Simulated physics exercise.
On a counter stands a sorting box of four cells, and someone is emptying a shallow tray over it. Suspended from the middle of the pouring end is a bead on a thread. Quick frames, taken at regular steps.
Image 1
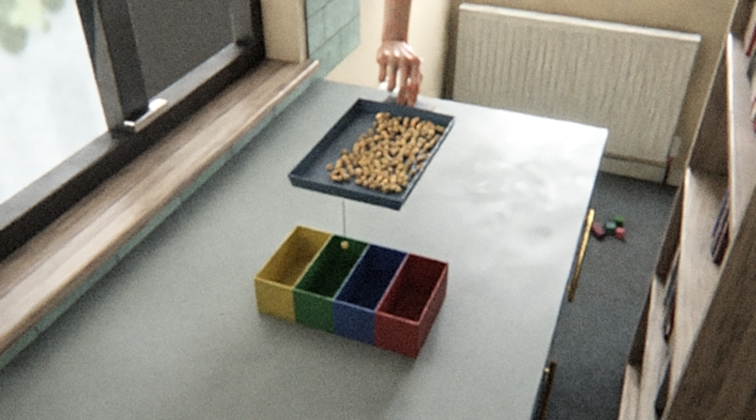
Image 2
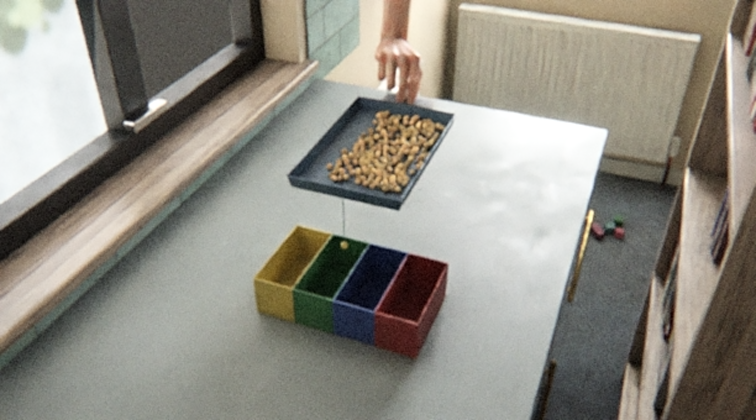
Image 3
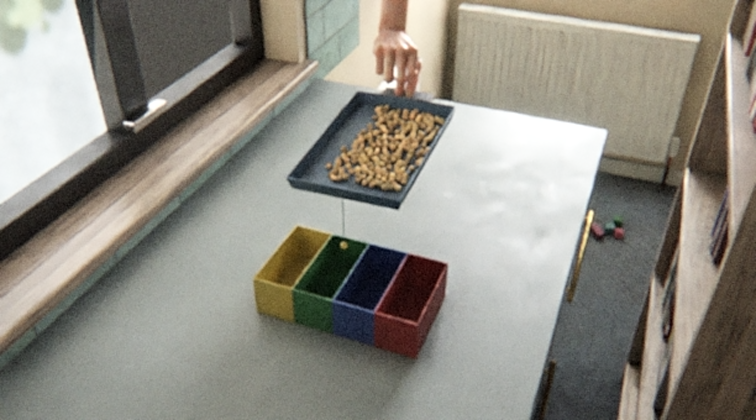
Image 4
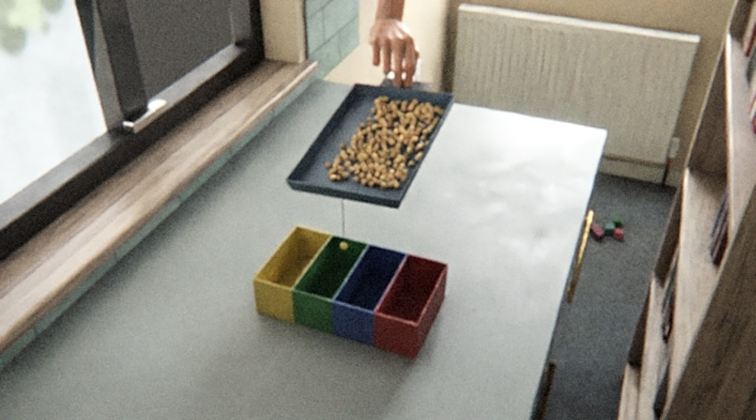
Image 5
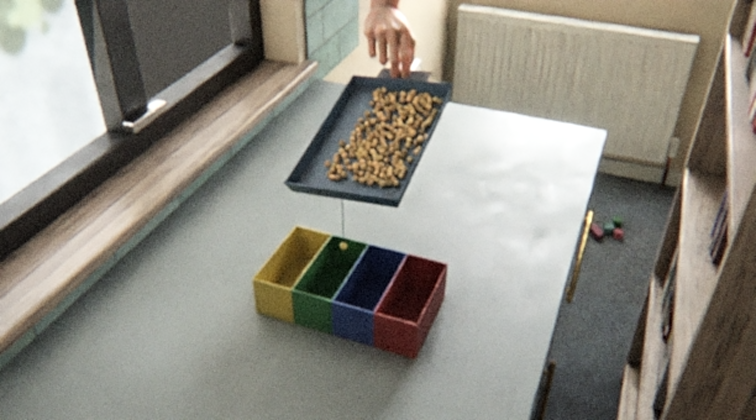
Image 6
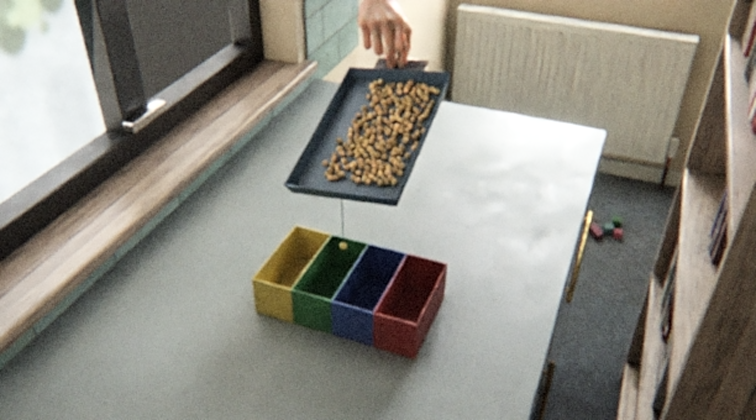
On a counter, a hand gradually tilts a tray of small tan pieces above a four-coloured box.
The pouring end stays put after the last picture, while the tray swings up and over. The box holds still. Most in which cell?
Yellow cell.
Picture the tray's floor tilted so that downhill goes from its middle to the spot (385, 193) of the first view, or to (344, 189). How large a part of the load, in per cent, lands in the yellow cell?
I'd say roughly 0 percent with the first slope, 40 percent with the other.
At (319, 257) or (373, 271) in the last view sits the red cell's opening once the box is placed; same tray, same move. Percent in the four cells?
Estimates in order: 90 percent, 100 percent.
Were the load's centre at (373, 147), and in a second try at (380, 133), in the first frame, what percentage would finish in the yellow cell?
Close to 70 %, followed by close to 80 %.
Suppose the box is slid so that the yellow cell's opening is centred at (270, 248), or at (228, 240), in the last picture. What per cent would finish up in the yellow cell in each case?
First placement: Some 40 %; second placement: Some 0 %.
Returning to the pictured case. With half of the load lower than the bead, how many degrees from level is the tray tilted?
I'd say close to 110 degrees.
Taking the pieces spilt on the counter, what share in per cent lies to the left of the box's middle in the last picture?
Near 100 in a hundred.
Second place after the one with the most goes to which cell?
In second place: That green cell.
Soon after the last picture, tray tipped steeply; nearly all on the tray; a small part falling or outside the box.
A little later, tray tipped right over; most on the tray; a small part in the yellow cell; a stray few in the green cell; a small part falling or outside the box.
Later still, tray tipped past a quarter turn; most in the yellow cell; a small part in the green cell; a stray few in the red cell; a small part falling or outside the box.
At rest, tray tipped past a quarter turn; most in the yellow cell; a small part in the green cell; a stray few in the red cell; none in the blue cell; a small part outside the box.
